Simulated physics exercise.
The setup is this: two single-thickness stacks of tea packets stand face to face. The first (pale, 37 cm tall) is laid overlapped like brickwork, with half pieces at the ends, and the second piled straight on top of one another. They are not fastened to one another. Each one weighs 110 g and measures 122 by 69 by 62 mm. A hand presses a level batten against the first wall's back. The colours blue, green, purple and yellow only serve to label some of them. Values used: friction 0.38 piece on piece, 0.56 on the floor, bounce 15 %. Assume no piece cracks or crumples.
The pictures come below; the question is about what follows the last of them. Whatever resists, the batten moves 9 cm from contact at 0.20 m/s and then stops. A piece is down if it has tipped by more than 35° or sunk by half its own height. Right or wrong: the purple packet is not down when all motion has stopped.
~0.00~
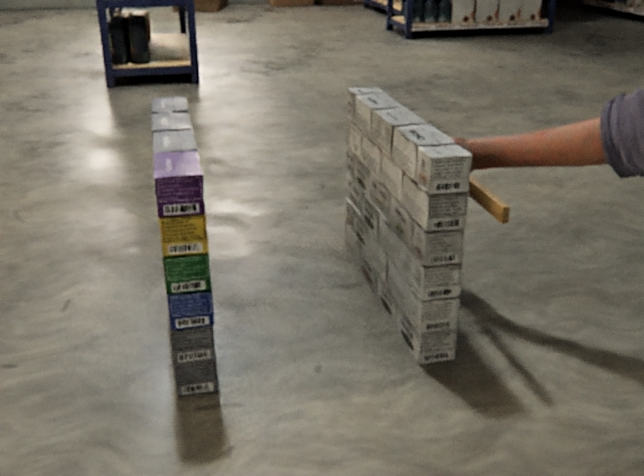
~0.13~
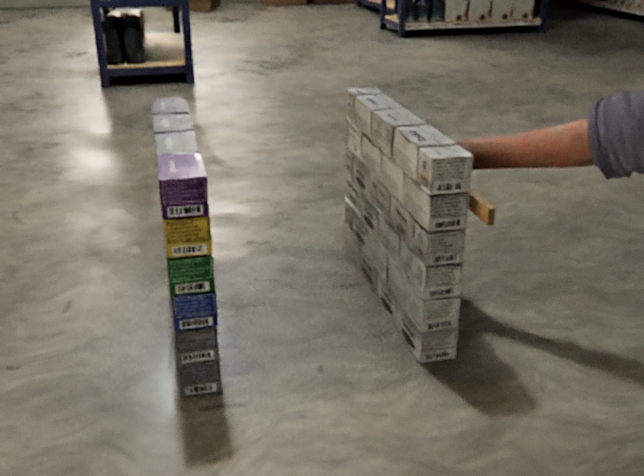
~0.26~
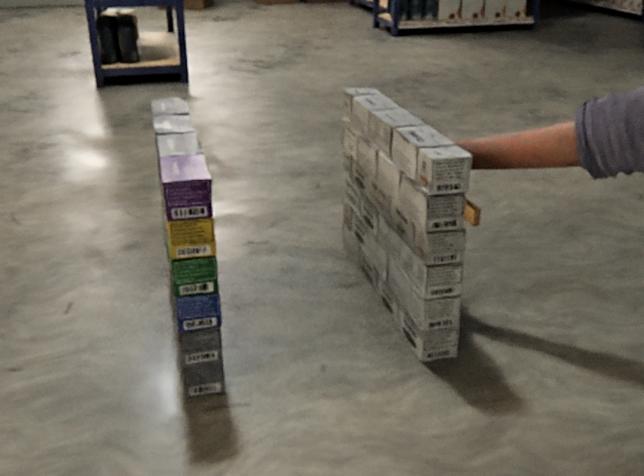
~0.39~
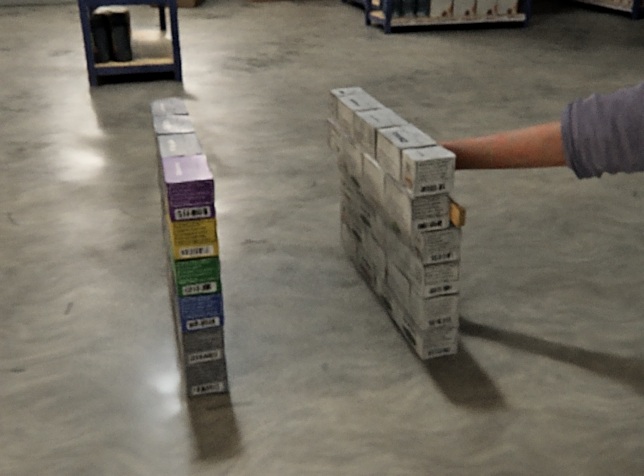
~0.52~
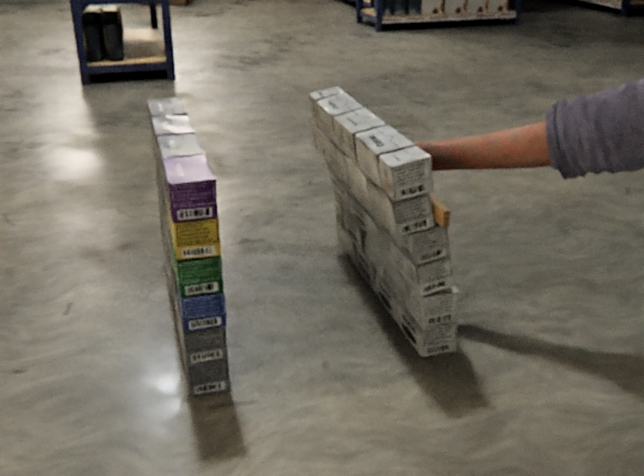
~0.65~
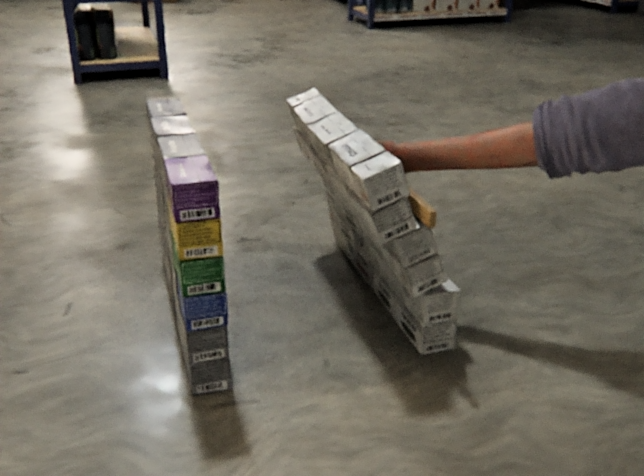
Right.
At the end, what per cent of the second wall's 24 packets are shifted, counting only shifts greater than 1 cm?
The share is 60 per cent.
After 0.84 s, 16 of the pale wall down; none of the 24 packets of the second wall down; purple packet unmoved.
After 1.04 s, 22 of the pale wall down; none of the 24 packets of the second wall down, 21 disturbed; purple packet shifted 5 mm; yellow packet shifted 8 mm.
At rest (2.5 s), 22 of the pale wall down; 5 of the 24 packets of the second wall down; purple packet shifted 7 mm; blue packet shifted 11 mm; green packet shifted 10 mm. As the last picture would show them, middles, purple packet near (187, 188), blue packet near (195, 295).
